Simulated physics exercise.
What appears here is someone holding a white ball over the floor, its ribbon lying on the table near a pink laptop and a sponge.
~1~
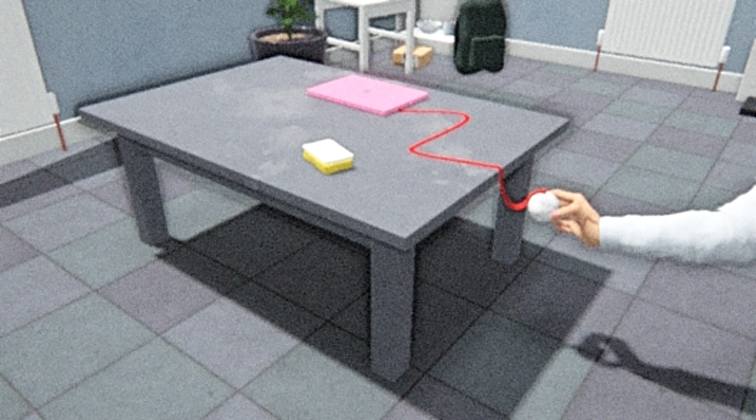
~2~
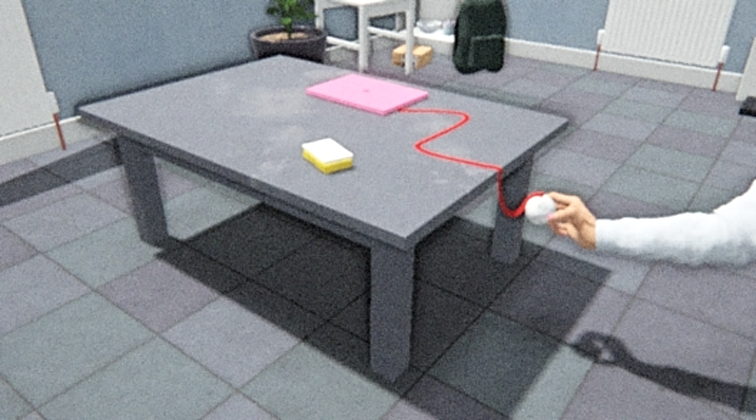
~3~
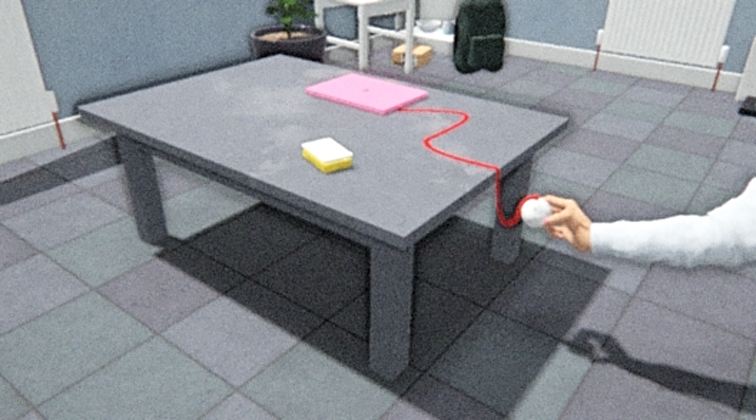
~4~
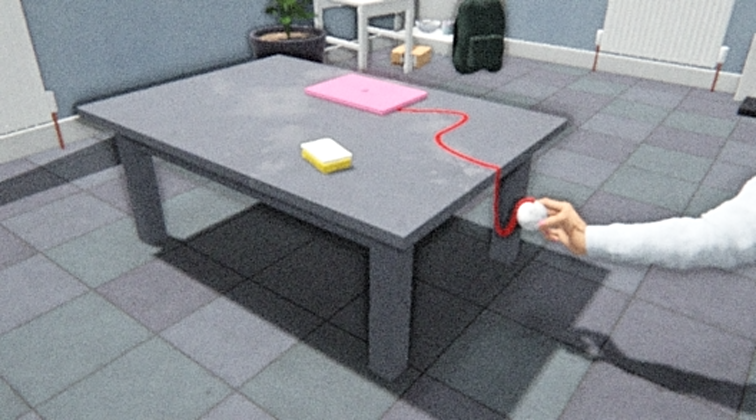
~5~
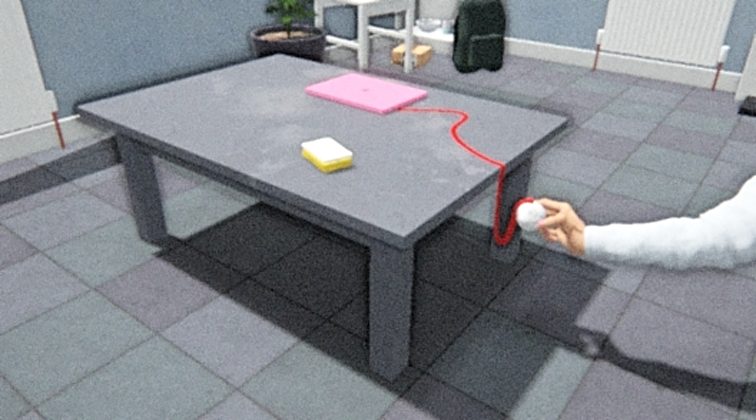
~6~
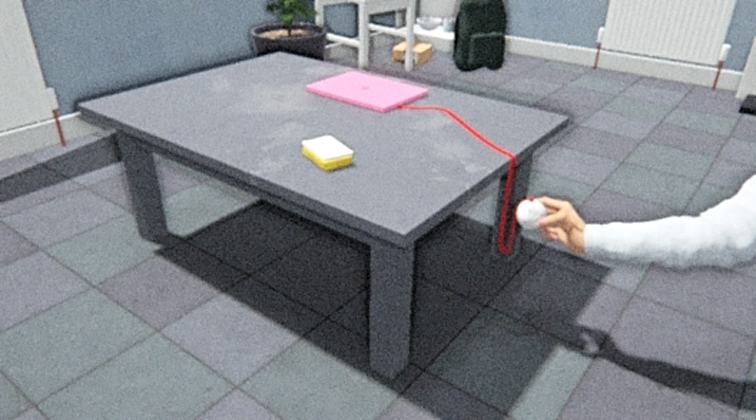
A red ribbon slides over the table's edge while a hand holds a white ball.
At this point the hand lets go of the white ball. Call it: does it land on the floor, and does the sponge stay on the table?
Called: The white ball drops to the floor, the sponge remains safe.
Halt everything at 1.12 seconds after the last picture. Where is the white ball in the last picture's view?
About (514, 314).
Then, 0.32 s on from there, ball on the floor near (515, 315); laptop in place; sponge in place.
In the end, ball on the floor near (514, 314); laptop in place; sponge in place. The white ball reaches the floor and the sponge remains where it stands.
